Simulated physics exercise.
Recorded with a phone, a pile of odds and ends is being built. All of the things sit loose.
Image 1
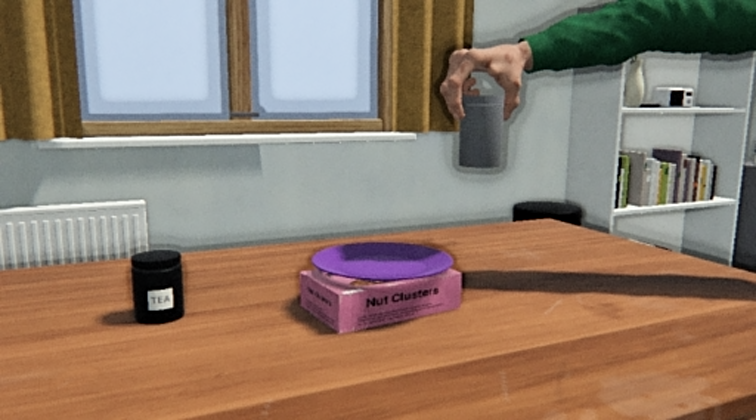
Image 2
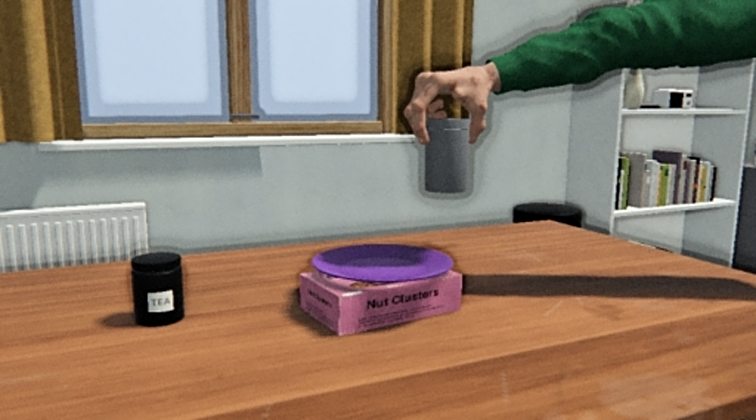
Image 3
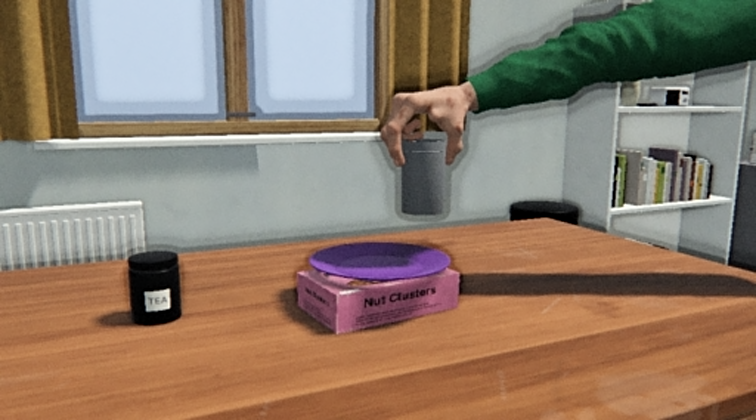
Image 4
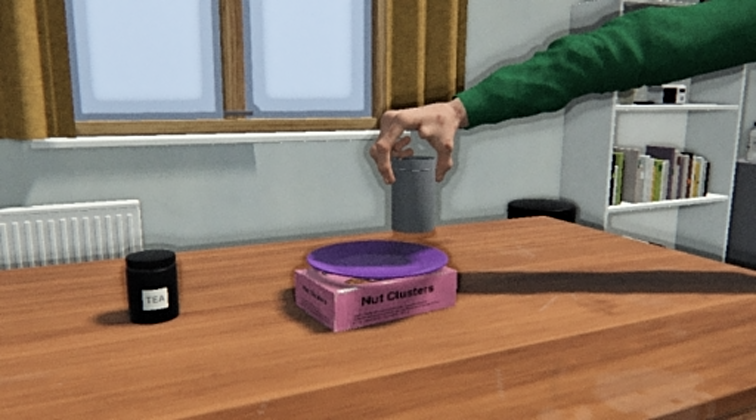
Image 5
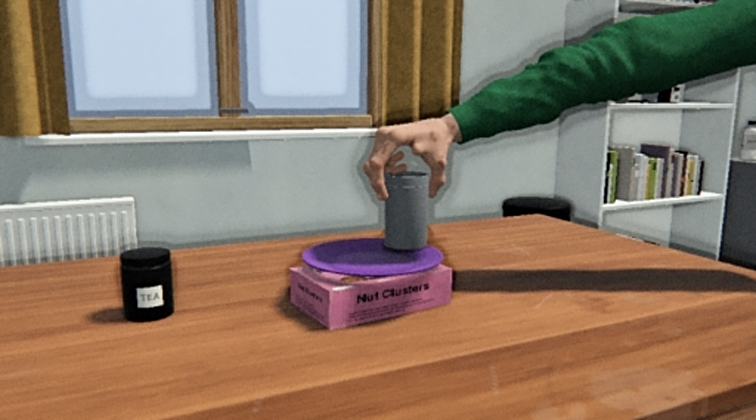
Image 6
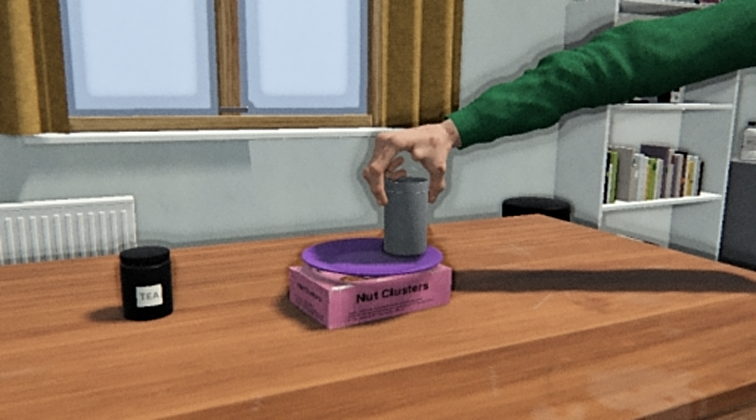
A hand in a green sleeve reaches in from the right over a wooden table, seen from slightly above in a room with a window, radiator and white bookshelf. A black jar labelled tea stands at left, and a purple plate lies on a pink Nut Clusters packet. The hand lowers a grey cup leftward onto the plate's right side, still gripping it, as the view shifts slightly.
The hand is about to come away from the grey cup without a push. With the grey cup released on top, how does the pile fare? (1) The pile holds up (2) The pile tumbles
1, the pile holds up.
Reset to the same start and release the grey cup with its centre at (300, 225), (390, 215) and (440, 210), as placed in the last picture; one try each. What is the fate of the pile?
Topples over, stays standing, topples over.
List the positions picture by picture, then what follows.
Coming down; grey cup (481, 131); black jar (158, 286), in the first frame.
Coming down; grey cup (446, 155); pink packet (381, 292), in the second frame.
Coming down; grey cup (423, 177); purple plate (380, 264), in the third frame.
Coming down; grey cup (413, 194); black jar (153, 286), in the fourth frame.
Coming down; grey cup (406, 210); pink packet (371, 286), in the fifth frame.
Set down, still held; grey cup (406, 215); purple plate (372, 259), in the sixth frame.
Then, 0.50 s on from there, no change.
Then, 1.40 s on from there, grey cup resting near (406, 215).
In the end, all 4 unmoved. At the end, from the last picture's camera, grey cup near (406, 215). The pile stays up.
